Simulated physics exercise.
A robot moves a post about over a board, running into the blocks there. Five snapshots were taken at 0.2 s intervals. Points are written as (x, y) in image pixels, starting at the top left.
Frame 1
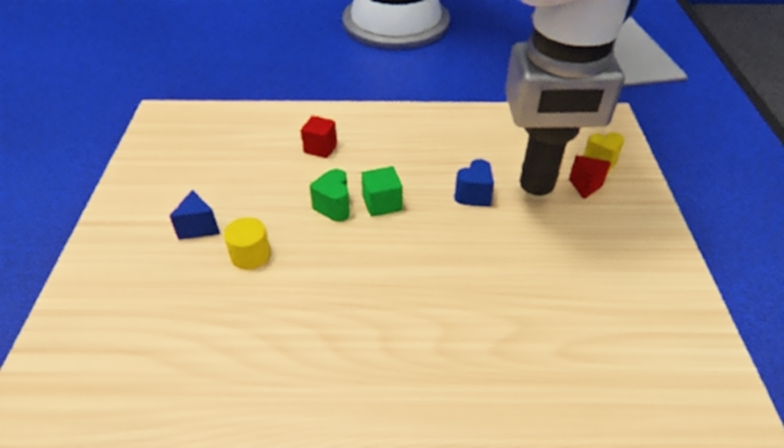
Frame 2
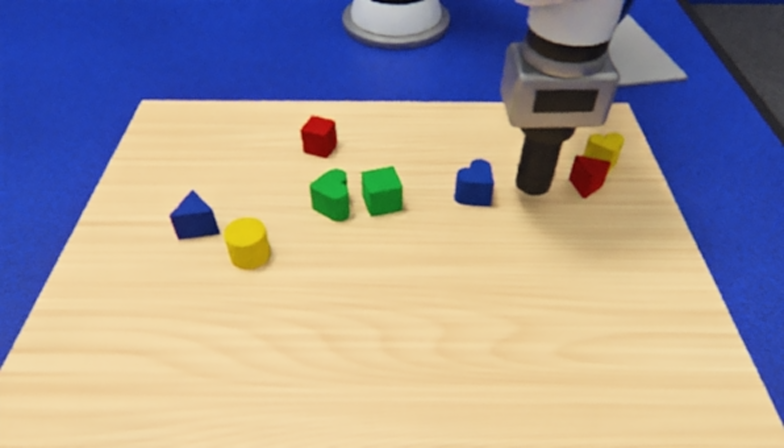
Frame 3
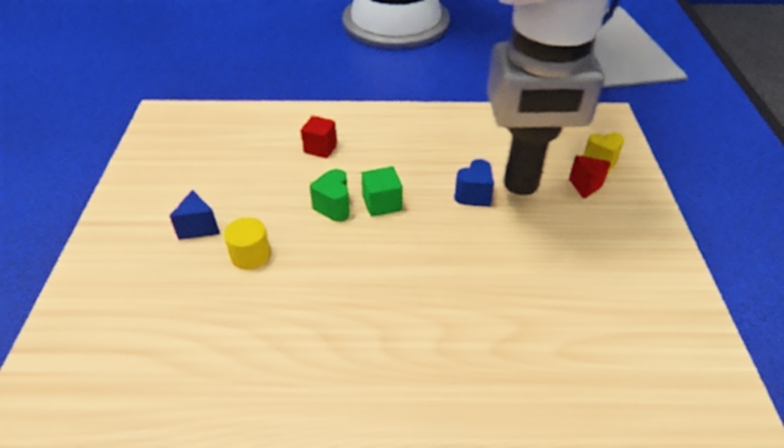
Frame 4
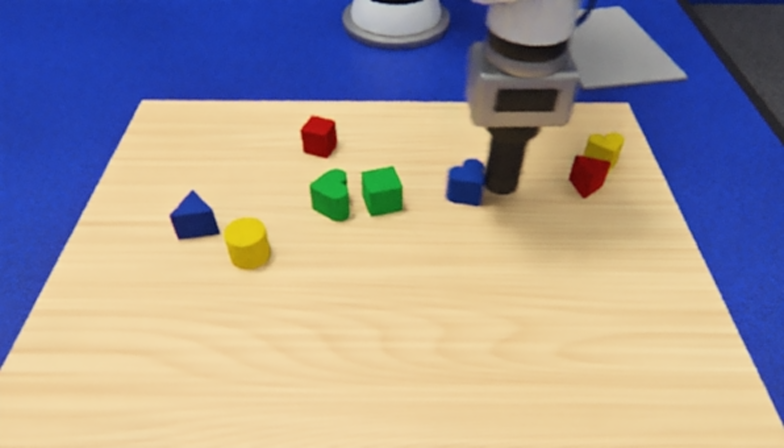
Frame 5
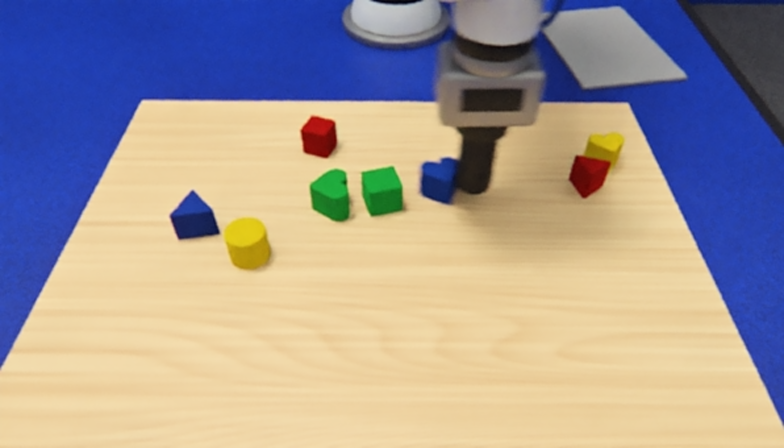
A grey and white robot arm holding a dark post moves over a pale wooden board on a blue surface, seen from above at an angle by a still camera. A red cube, green heart, green block, blue triangle and yellow cylinder sit to the left, with a yellow heart and red block at right. The post slides left, meets the blue heart and pushes it toward the green block, turning it slightly.
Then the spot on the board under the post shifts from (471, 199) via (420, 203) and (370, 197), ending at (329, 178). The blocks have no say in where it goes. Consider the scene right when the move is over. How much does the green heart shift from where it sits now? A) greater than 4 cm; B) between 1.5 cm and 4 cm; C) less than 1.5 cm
Correct choice: A.
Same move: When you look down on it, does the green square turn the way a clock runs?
Short answer: No.
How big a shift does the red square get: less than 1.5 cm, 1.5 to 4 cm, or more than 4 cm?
It ends within 1.5 cm of its spot.
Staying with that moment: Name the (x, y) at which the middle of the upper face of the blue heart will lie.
It will end up at (383, 153).
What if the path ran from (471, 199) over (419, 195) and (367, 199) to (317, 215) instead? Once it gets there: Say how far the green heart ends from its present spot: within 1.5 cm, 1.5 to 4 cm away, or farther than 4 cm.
It ends over 4 cm away.
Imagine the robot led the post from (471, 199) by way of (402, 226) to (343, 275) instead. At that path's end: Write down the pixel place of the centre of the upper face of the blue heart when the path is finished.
The answer is (417, 168).
The first path, step by step. One third of the way, post (420, 189); green square (378, 178), turned 15° anticlockwise; blue heart (401, 161), turned 30° clockwise.
Two thirds of the way, post (369, 182); green heart (298, 182), turned 20° anticlockwise; green square (329, 170); blue heart (384, 154), turned 90° clockwise.
At the end, post (328, 163); red square still; green heart (276, 185), turned 60° anticlockwise; green square (287, 162), turned 55° anticlockwise; blue heart (383, 153), turned 100° clockwise.
